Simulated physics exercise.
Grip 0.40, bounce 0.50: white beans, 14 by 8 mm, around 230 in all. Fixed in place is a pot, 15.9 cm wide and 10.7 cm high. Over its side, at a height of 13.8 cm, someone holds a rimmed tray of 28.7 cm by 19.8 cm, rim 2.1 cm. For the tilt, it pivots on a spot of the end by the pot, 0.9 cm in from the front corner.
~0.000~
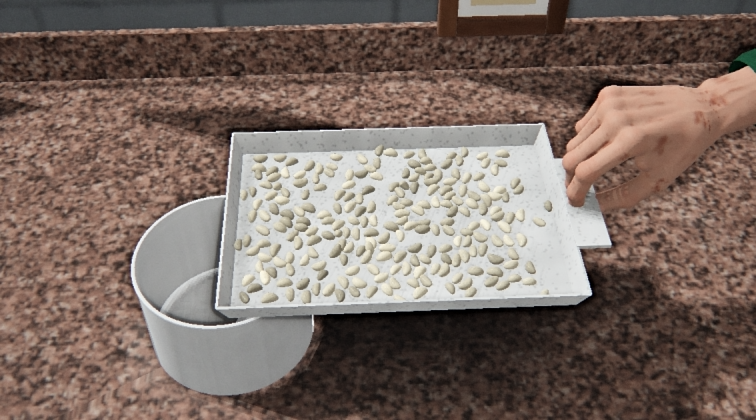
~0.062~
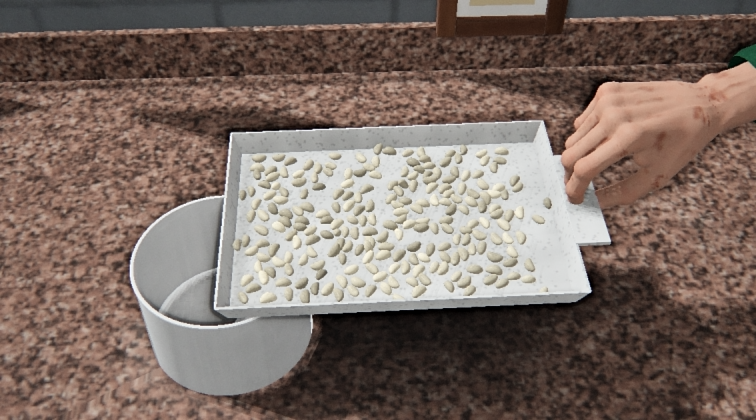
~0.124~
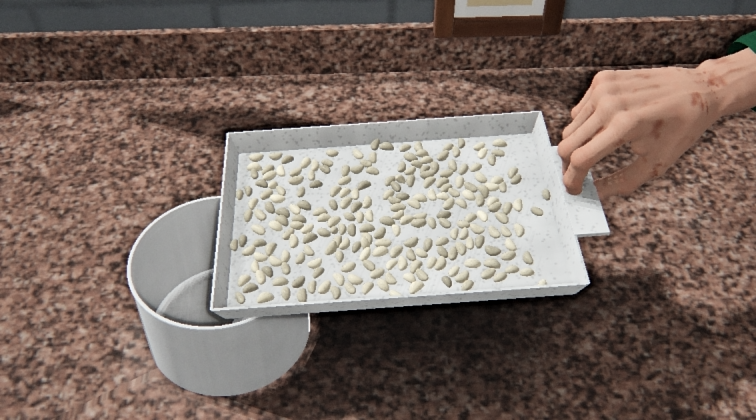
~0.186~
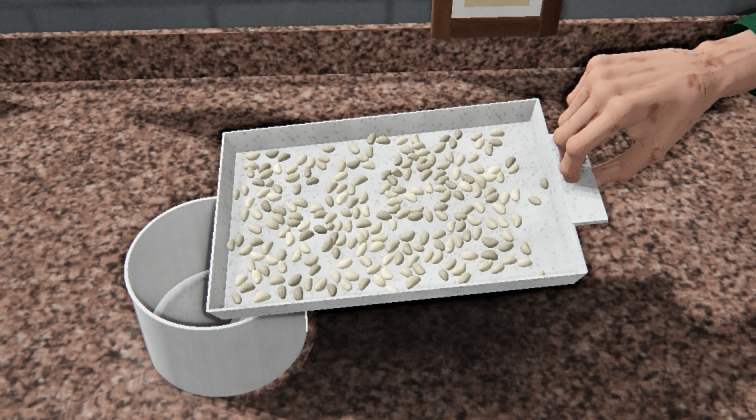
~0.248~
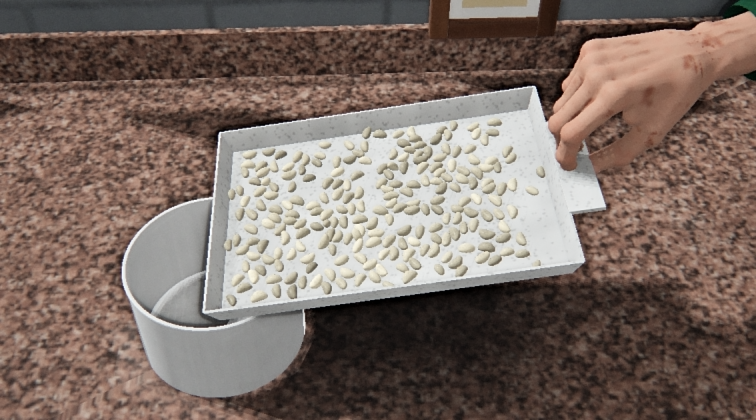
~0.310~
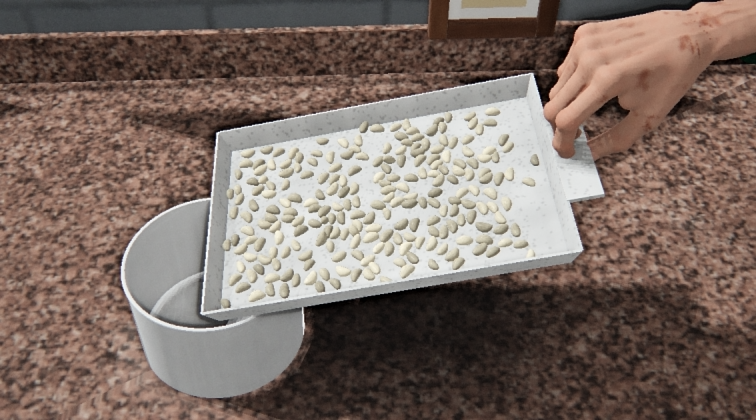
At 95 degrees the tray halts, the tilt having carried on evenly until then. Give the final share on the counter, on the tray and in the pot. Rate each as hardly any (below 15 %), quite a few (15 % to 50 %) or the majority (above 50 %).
I would put it this way: Counter: Quite a few, tray: Hardly any, pot: The majority.
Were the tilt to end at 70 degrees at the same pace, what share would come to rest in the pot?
You'd end up with some 40 % in the pot.
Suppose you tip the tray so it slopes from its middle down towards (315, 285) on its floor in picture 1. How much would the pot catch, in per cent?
Roughly 5 per cent.
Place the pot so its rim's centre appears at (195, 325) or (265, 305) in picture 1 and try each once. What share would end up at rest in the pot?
70 and 45 %.
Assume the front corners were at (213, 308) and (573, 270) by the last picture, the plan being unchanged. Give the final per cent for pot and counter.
Pot 0 % / counter 100 %.
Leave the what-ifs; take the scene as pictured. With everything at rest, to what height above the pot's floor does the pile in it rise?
About 2.5 cm.
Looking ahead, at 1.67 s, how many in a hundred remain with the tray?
Some 75 per cent of the load.
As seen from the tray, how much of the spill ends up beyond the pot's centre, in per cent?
Some 80 per cent.
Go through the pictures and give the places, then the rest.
The first picture shows tray tilt 0 degrees, front corners at (226, 301) and (580, 287); middle of the pieces at (391, 226); pot at (221, 257).
The second picture shows tray tilt 1 degrees, front corners at (225, 301) and (579, 285); middle of the pieces at (390, 225).
The third picture shows tray tilt 3 degrees, front corners at (221, 302) and (578, 276), lowest corner left front; middle of the pieces at (387, 221).
The fourth picture shows tray tilt 6 degrees, front corners at (217, 303) and (575, 266), lowest corner left front; middle of the pieces at (384, 215).
The fifth picture shows tray tilt 9 degrees, front corners at (213, 304) and (572, 255), lowest corner left front; middle of the pieces at (380, 210).
The sixth picture shows tray tilt 12 degrees, front corners at (211, 305) and (570, 244), lowest corner left front; middle of the pieces at (378, 205); pot at (211, 259). The tray's pace is about 45 degrees a second.
After 1.13 s, tilt 51 degrees; the tray holds 100 %, the pot 0 %.
Then, at 1.67 s, tilt 76 degrees; the tray holds 75 %, the pot 15 %.
After 2.28 s, tilt 95 degrees; the tray holds 0 %, the pot 70 %.
At rest (3.3 s), counter 30 %, tray 0 %, pot 70 %.
